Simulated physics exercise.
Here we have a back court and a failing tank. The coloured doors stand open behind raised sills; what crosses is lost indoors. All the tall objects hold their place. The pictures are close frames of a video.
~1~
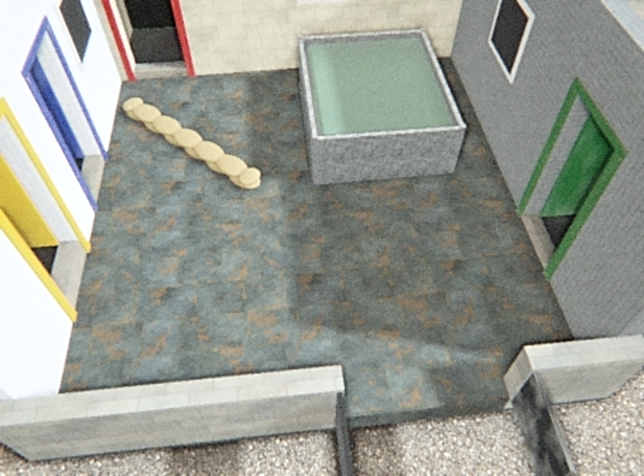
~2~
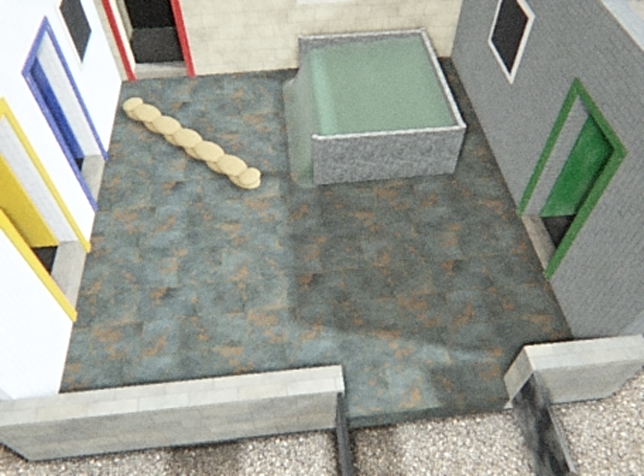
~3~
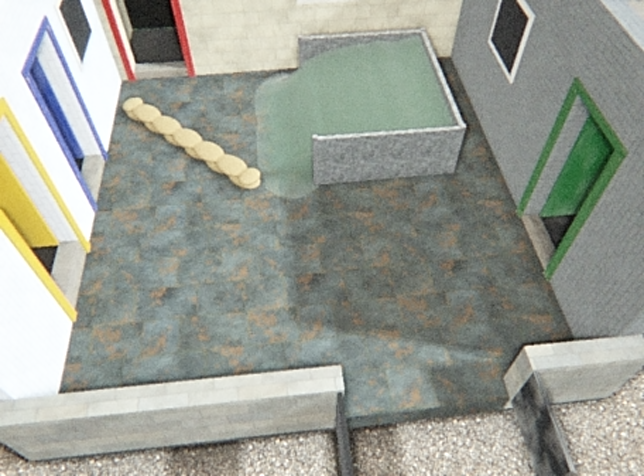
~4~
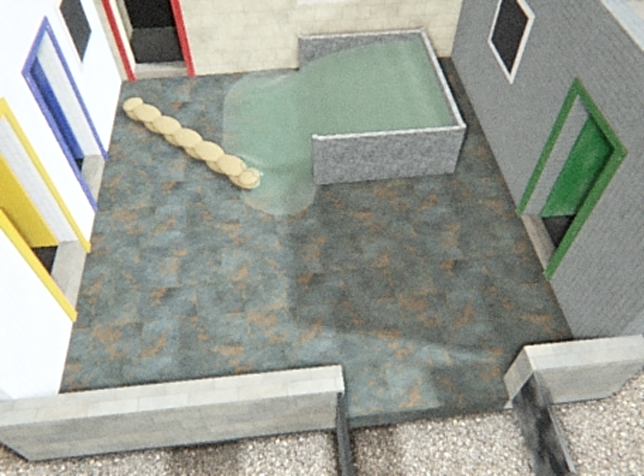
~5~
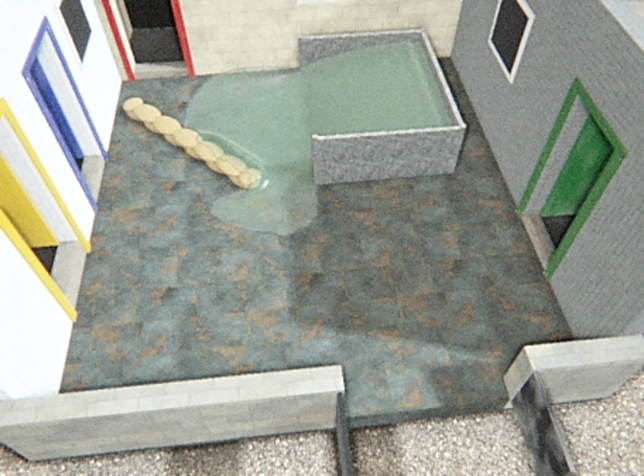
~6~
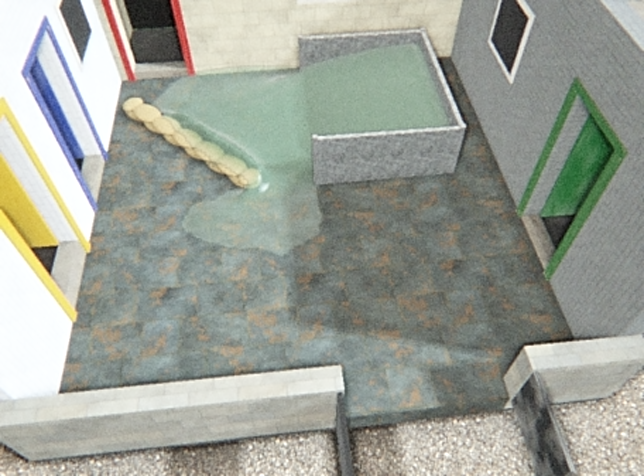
Greenish water pours from the tank's open left side and spreads around a sandbag row.
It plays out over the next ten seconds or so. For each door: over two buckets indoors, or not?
One by one: The yellow door holds within the limit; the green door floods; the red door floods; the blue door floods.
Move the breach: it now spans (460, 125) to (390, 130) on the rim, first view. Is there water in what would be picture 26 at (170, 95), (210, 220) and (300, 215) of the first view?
One after the other: Clear, no water, clear.
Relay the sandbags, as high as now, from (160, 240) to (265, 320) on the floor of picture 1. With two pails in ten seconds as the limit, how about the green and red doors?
Then: The green door floods, the red door passes that mark.
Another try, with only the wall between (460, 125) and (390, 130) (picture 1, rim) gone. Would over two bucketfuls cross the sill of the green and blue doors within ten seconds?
Then: The green door takes more; the blue door holds.
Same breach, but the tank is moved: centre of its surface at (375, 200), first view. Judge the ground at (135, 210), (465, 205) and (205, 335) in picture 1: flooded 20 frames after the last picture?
In that order: Flooded, dry, flooded.
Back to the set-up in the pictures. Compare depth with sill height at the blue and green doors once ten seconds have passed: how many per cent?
Roughly 50 per cent, then 170 per cent.
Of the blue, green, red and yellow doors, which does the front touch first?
That is the red one.
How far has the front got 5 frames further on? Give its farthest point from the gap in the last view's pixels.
Around (77, 306).
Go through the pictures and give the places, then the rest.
Still water in the tank at (374, 83), in the first picture.
The front is at (299, 80), out from the gap at (310, 115), in the second picture.
Water pours out at (310, 117) and has run to (277, 78), in the third picture.
The front is at (262, 70), out from the gap at (310, 118), in the fourth picture.
The front is at (223, 216), out from the gap at (310, 118), in the fifth picture.
Water pours out at (310, 119) and has run to (158, 102), in the sixth picture.
A moment on, water covers 40 % of the floor; the yellow door wet at the sill, nothing in, the green door not reached, the red door under two buckets in, the blue door wet at the sill, nothing in.
Next, water covers 55 % of the floor; the yellow door wet at the sill, nothing in, the green door not reached, the red door far over two buckets in, the blue door under two buckets in.
Then, water covers 60 % of the floor; the yellow door wet at the sill, nothing in, the green door not reached, the red door far over two buckets in, the blue door over two buckets in.
Later, water covers 85 % of the floor; the yellow door wet at the sill, nothing in, the green door under two buckets in, the red door far over two buckets in, the blue door over two buckets in.
In the end, water covers 95 % of the floor; the yellow door wet at the sill, nothing in, the green door over two buckets in, the red door far over two buckets in, the blue door over two buckets in.
